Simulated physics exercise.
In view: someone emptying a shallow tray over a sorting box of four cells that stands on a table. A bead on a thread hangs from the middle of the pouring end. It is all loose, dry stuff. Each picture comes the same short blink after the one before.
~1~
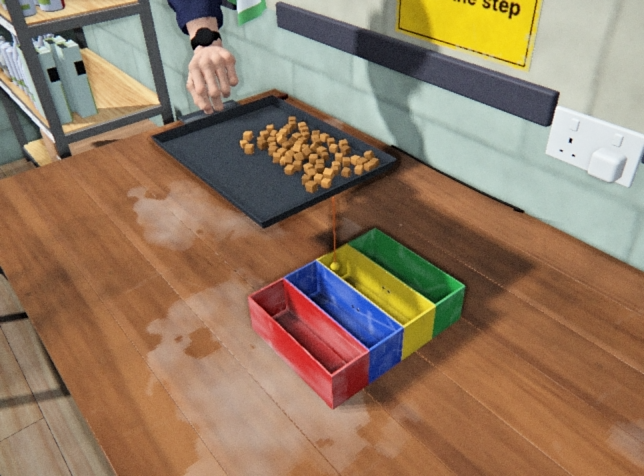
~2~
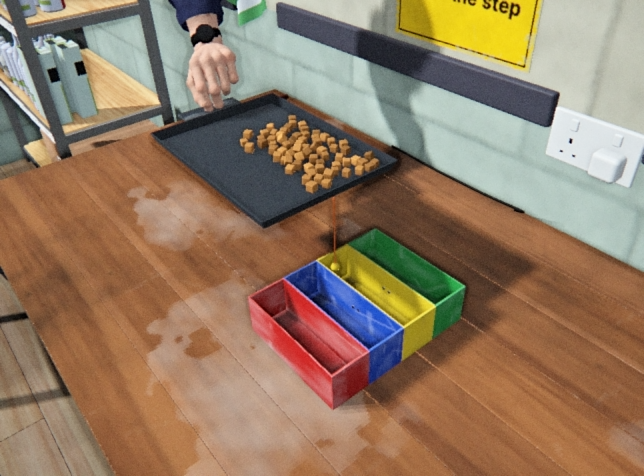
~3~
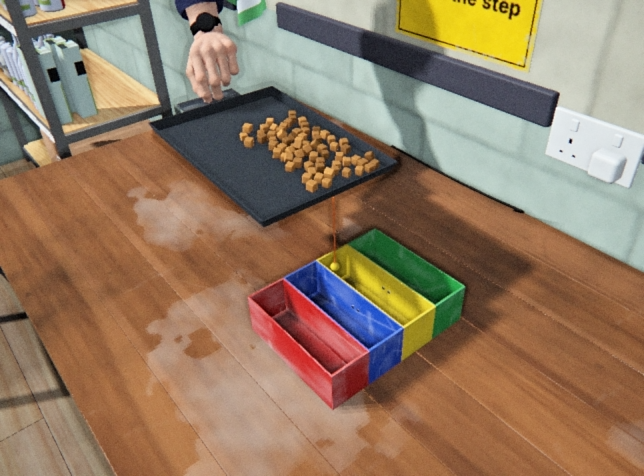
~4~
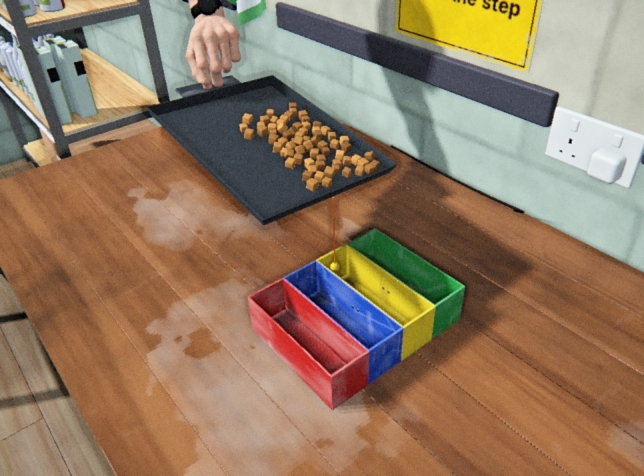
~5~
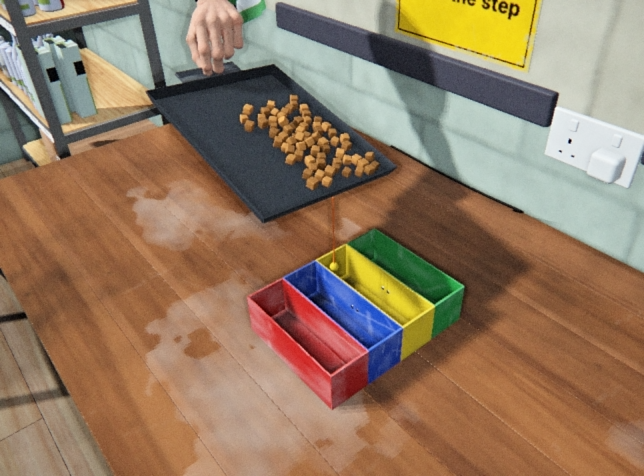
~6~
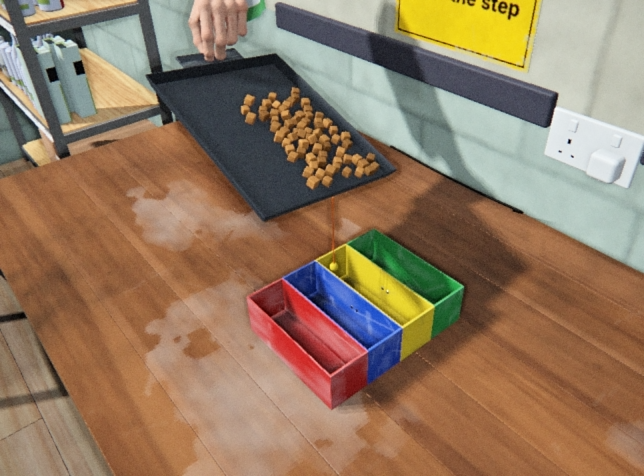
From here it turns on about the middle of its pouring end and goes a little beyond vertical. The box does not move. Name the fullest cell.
The green one ends fullest.
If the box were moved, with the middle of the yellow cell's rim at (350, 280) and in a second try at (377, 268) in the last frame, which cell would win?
The first try: That green cell. The second: The green cell.
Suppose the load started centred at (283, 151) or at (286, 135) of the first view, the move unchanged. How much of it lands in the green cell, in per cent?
In turn 50 and 50 in a hundred.
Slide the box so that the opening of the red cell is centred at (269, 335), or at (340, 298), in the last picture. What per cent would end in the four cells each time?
In turn 40 and 100 in a hundred.
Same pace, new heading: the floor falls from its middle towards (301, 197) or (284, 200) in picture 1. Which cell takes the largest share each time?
In turn: Red; red.
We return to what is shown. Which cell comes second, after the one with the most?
The runner-up: The yellow one.
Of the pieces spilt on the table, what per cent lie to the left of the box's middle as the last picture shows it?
Roughly 0 in a hundred.
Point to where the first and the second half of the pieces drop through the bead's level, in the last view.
First near (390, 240), later near (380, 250).
Soon, tray tipped steeply; all on the tray.
A while on, tray tipped past a quarter turn; a small part on the tray; about a quarter in the green cell; a small part in the yellow cell; about two thirds falling or outside the box.
Towards the end, tray tipped past a quarter turn; about half in the green cell; about a quarter in the yellow cell; a stray few in the blue cell; about a quarter falling or outside the box.
Finally, tray tipped past a quarter turn; about half in the green cell; about a quarter in the yellow cell; a stray few in the blue cell; none in the red cell; about a quarter outside the box.
